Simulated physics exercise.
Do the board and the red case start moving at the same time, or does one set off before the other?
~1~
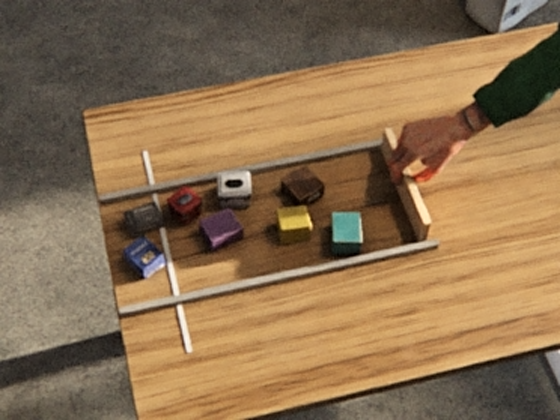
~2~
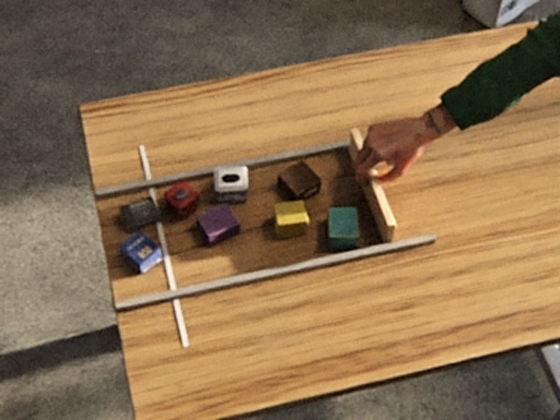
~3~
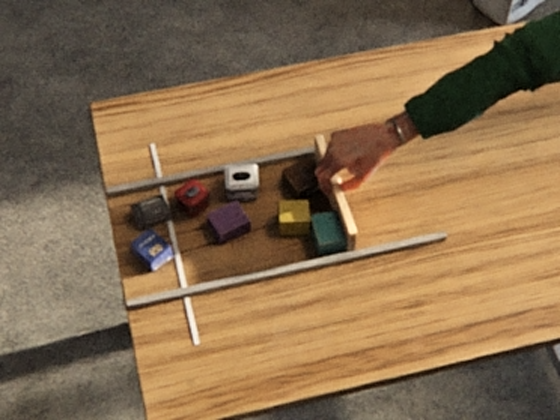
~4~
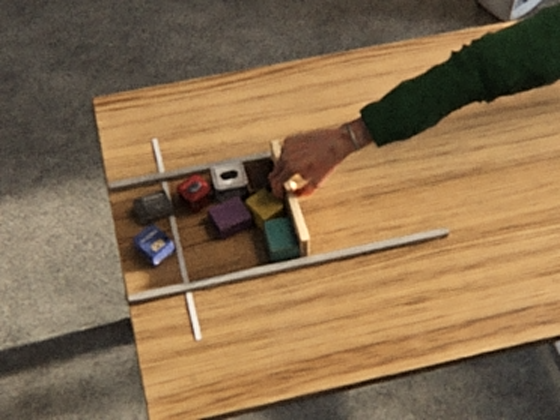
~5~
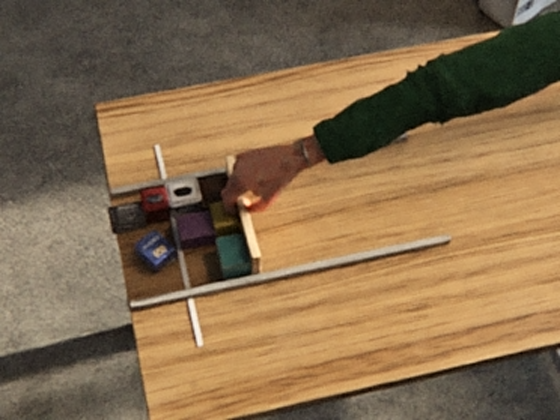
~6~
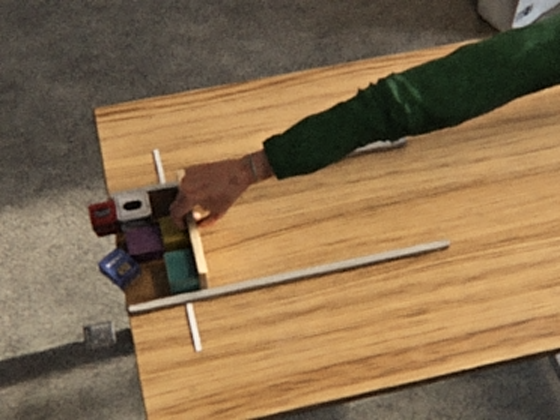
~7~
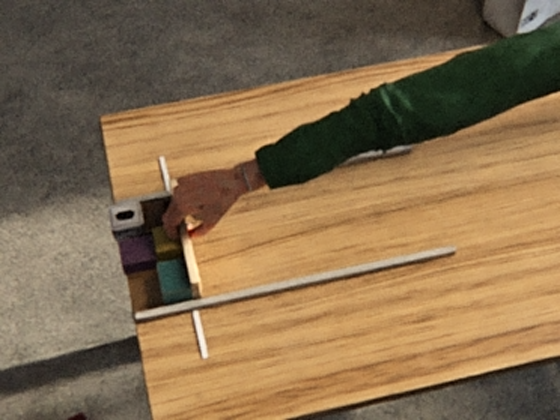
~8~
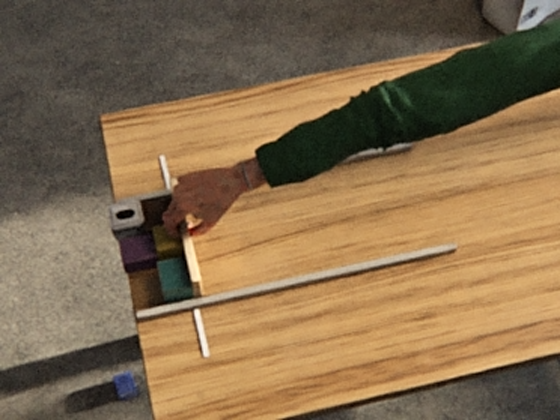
The board starts moving first, pushed left by the hand. The red case stays where it is until later, when the bunched-up items begin shifting towards the table's end.
